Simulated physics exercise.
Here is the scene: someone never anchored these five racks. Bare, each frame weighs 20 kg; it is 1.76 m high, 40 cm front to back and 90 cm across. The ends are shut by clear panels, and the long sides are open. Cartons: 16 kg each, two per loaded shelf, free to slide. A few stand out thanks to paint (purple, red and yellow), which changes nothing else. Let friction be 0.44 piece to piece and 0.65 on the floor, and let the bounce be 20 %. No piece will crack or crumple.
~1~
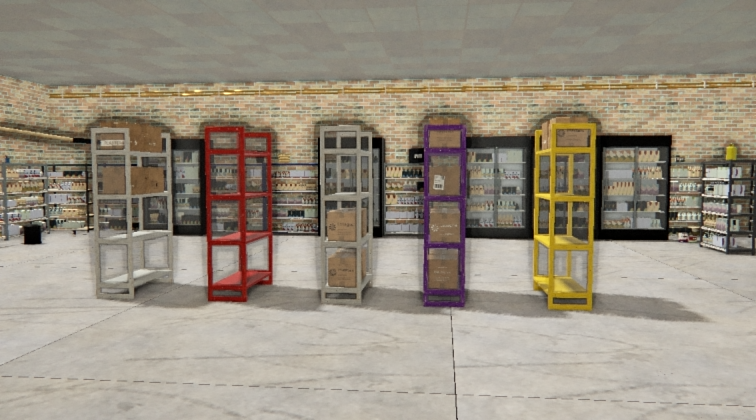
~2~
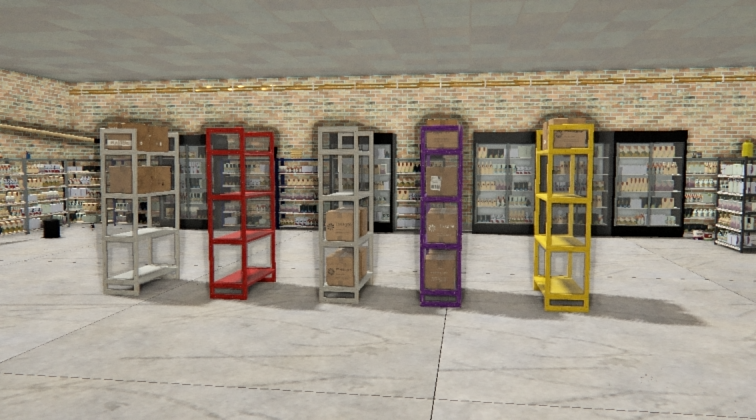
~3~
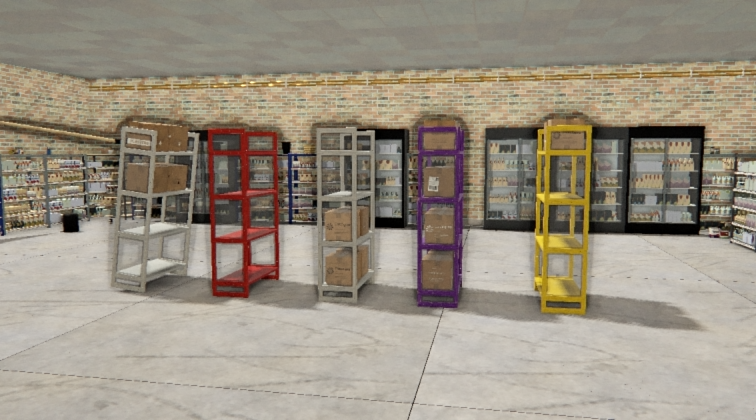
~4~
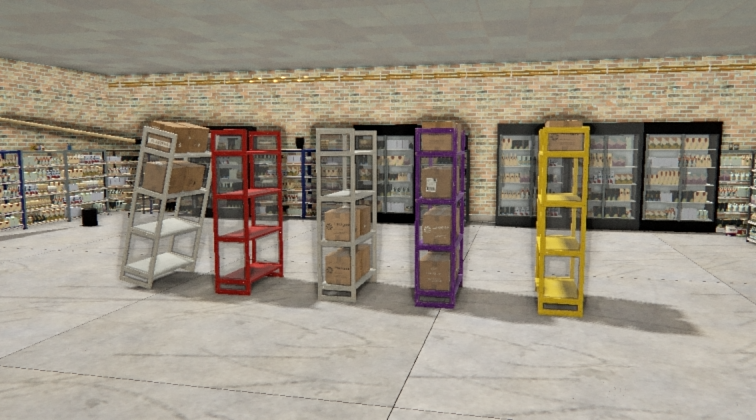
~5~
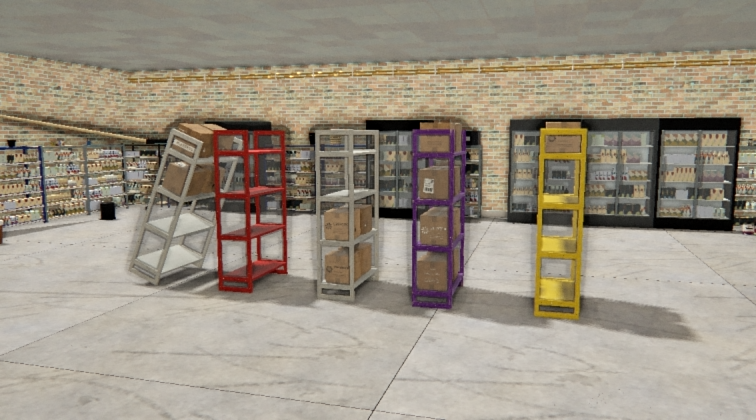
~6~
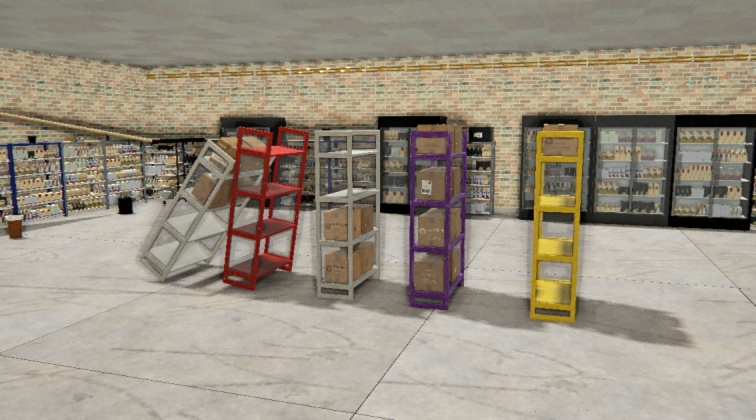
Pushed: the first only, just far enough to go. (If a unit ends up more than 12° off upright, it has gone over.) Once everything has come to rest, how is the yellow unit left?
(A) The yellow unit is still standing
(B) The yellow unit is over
A.
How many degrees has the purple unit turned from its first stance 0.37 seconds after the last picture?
Near 0 degrees from where it started.
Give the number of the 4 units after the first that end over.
Result - a count of 2.
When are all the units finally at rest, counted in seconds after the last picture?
That is at about 2.0 s.
Then, 0.15 s after the last picture, 4 cartons spilt or dropped; 1 of the 4 other units over; yellow unit unmoved; red unit leaning 21°.
Then, 0.37 s after the last picture, 4 cartons spilt or dropped; 1 of the 4 other units over; yellow unit unmoved; red unit leaning 36°.
Then, 0.67 s after the last picture, 4 cartons spilt or dropped; 2 of the 4 other units over; yellow unit unmoved; red unit leaning 42°.
Then, 1.13 s after the last picture, 6 cartons spilt or dropped; 2 of the 4 other units over; yellow unit unmoved; red unit leaning 42°.
At rest, 7 cartons spilt or dropped; 2 of the 4 other units over; yellow unit unmoved; red unit leaning 41°; purple unit unmoved. Two left standing. As the last picture would show them, middles, yellow unit near (557, 221), red unit near (312, 216).
